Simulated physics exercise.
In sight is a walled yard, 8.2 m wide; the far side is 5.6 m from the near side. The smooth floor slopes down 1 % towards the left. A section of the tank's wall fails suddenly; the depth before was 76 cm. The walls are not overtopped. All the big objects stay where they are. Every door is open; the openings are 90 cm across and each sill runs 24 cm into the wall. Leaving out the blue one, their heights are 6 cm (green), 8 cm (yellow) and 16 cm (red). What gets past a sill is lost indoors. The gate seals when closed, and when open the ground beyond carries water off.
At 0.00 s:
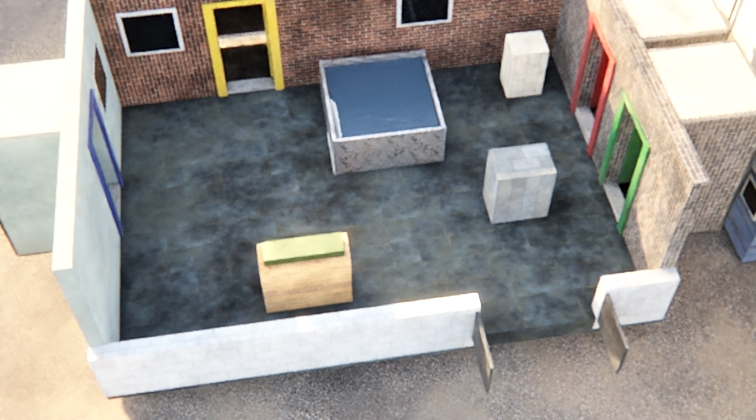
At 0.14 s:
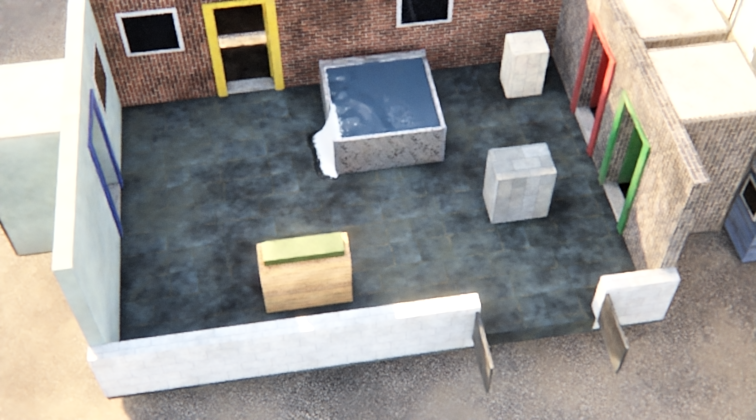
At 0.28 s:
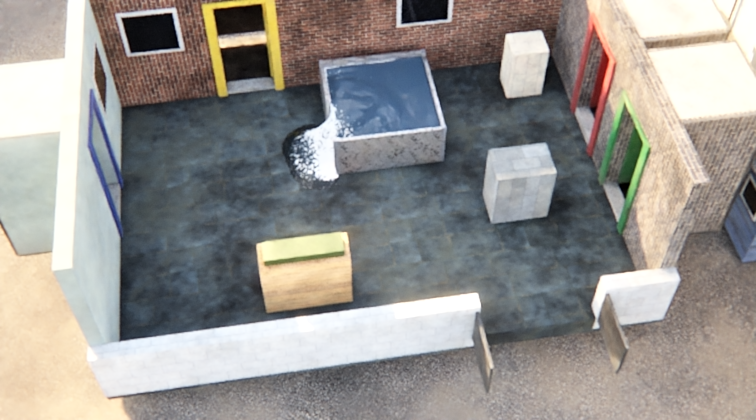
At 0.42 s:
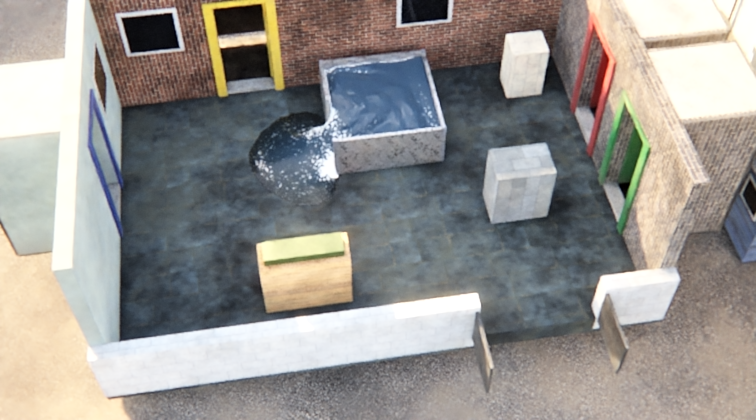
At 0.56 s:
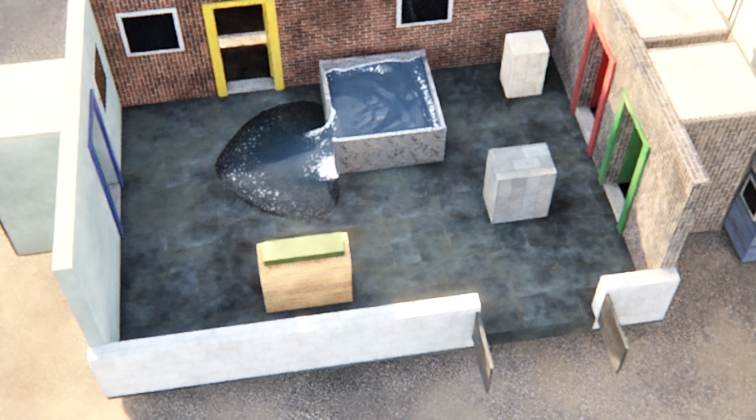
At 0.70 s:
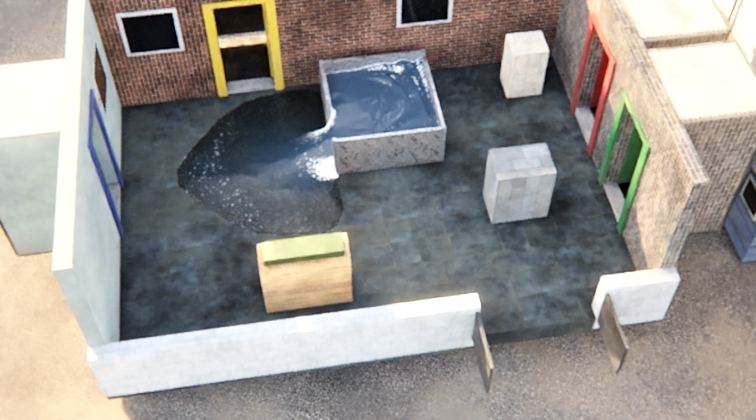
A walled yard with a dark, mottled floor is seen from high above by a camera that stays still. A square tank of blue water stands near the brick back wall, with a yellow door frame to its left, a blue one on the left wall, red and green ones on the right, pale blocks, and a green-topped tan box in front. Water bursts from the tank's left side in white foam, then spreads leftward across the floor in a widening dark sheet while the tank's surface ripples.
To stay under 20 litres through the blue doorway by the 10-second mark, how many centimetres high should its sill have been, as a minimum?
Close to 22 cm is just enough.
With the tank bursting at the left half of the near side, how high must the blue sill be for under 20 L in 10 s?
Then roughly 6.0 cm.
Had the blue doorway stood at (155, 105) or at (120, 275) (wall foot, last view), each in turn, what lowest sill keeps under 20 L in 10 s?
About 20 and 16 cm.
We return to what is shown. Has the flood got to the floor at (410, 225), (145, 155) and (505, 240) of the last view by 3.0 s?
In that order: Dry, flooded, not reached.
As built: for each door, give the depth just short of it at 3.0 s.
In cm: Green 0, yellow 3, red 0, blue 21.
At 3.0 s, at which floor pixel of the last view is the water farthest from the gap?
Near (120, 373).
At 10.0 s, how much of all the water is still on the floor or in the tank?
Some 96 per cent remains.
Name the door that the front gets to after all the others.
It is the red one.
After 1.4 s water covers 30 % of the floor, deepest (39 cm) near (329, 162); 26 cm at the blue door, 2 litres in over its 17 cm sill.
After 3.0 s water covers 40 % of the floor, deepest (32 cm) near (120, 362); 21 cm at the blue door, 58 litres in over its 17 cm sill.
After 10.0 s water covers 85 % of the floor, deepest (14 cm) near (120, 332); 12 cm at the blue door, 70 litres in over its 17 cm sill.
At the blue door as built, the water arrived by 1.1 s and peaked near 29 cm at 2.0 s.
With a sill of 19.5 cm, 39 litres would have come in within the 10 s; with 26 cm, 4 litres. So under 20 litres takes about 22 cm.
